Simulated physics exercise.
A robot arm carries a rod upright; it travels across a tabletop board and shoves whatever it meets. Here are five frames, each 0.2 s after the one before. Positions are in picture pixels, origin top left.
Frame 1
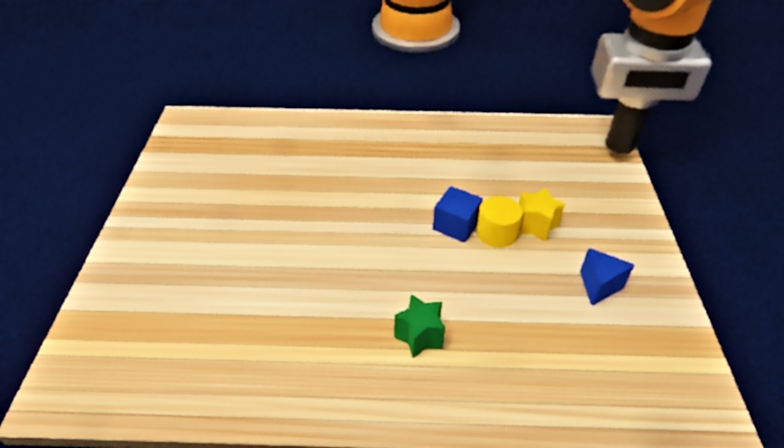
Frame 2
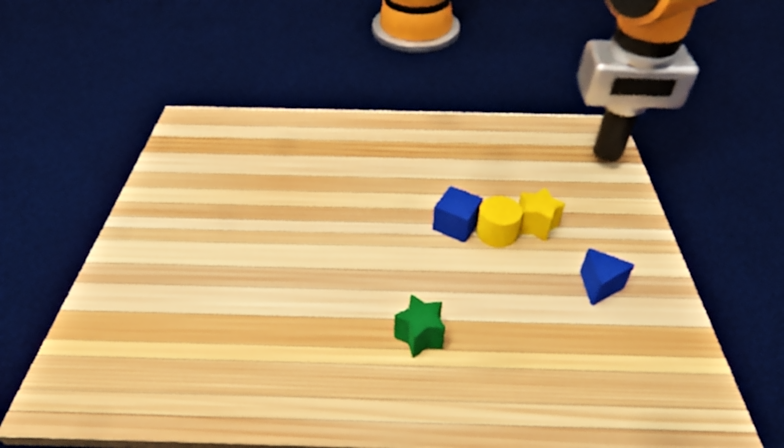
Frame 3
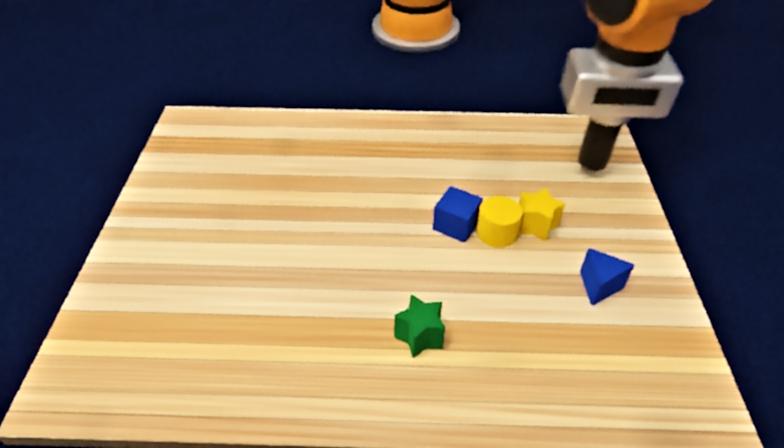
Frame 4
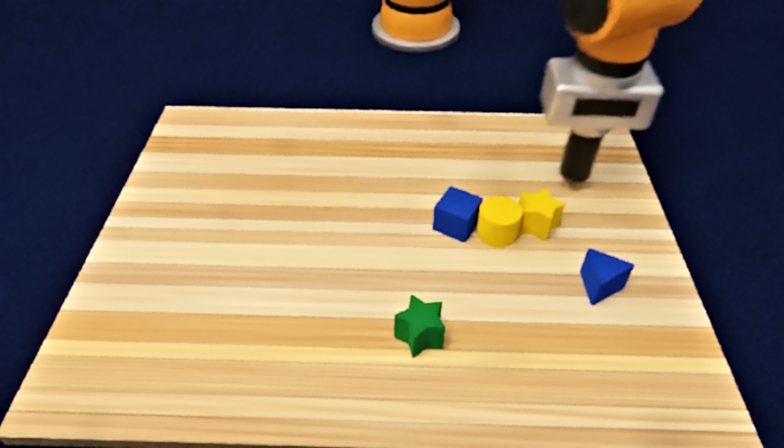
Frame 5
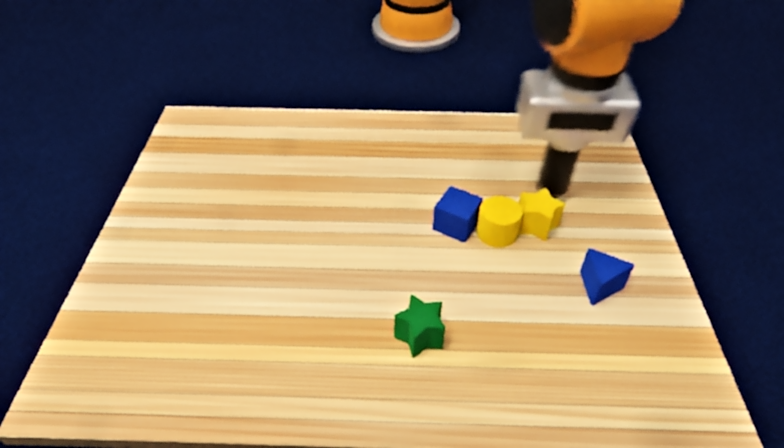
An orange robot arm with a grey head and a black rod reaches in at the upper right over a pale striped wooden board on dark blue, seen from above at a slant by a still camera. A blue cube, yellow cylinder and yellow star sit in a row, with a blue triangular block and green star nearer. The rod moves steadily left and nearer, ending just behind the yellow star, while the blocks stay still.
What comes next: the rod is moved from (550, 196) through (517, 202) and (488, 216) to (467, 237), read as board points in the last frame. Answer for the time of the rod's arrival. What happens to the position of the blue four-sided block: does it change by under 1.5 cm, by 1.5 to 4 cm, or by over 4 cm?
I reckon it covers between 1.5 and 4 cm.
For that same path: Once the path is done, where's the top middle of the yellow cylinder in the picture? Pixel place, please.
By then it is at (492, 239).
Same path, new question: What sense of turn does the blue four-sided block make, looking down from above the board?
It spins clockwise.
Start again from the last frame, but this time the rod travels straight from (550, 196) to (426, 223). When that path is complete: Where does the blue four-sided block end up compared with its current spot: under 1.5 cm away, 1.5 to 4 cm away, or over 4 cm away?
Travel: Beyond 4 cm.
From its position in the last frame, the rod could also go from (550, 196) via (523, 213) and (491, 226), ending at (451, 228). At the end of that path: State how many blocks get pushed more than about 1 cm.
It looks like three or more blocks will be pushed more than about 1 cm.
The first path, step by step. One third of the way, rod (518, 193); nothing pushed yet.
Two thirds of the way, rod (490, 206); blue four-sided block (454, 203); yellow cylinder (496, 220).
At the end, rod (468, 227); blue four-sided block (432, 210), turned 50° clockwise; yellow cylinder (492, 239); yellow star-shaped block in place.
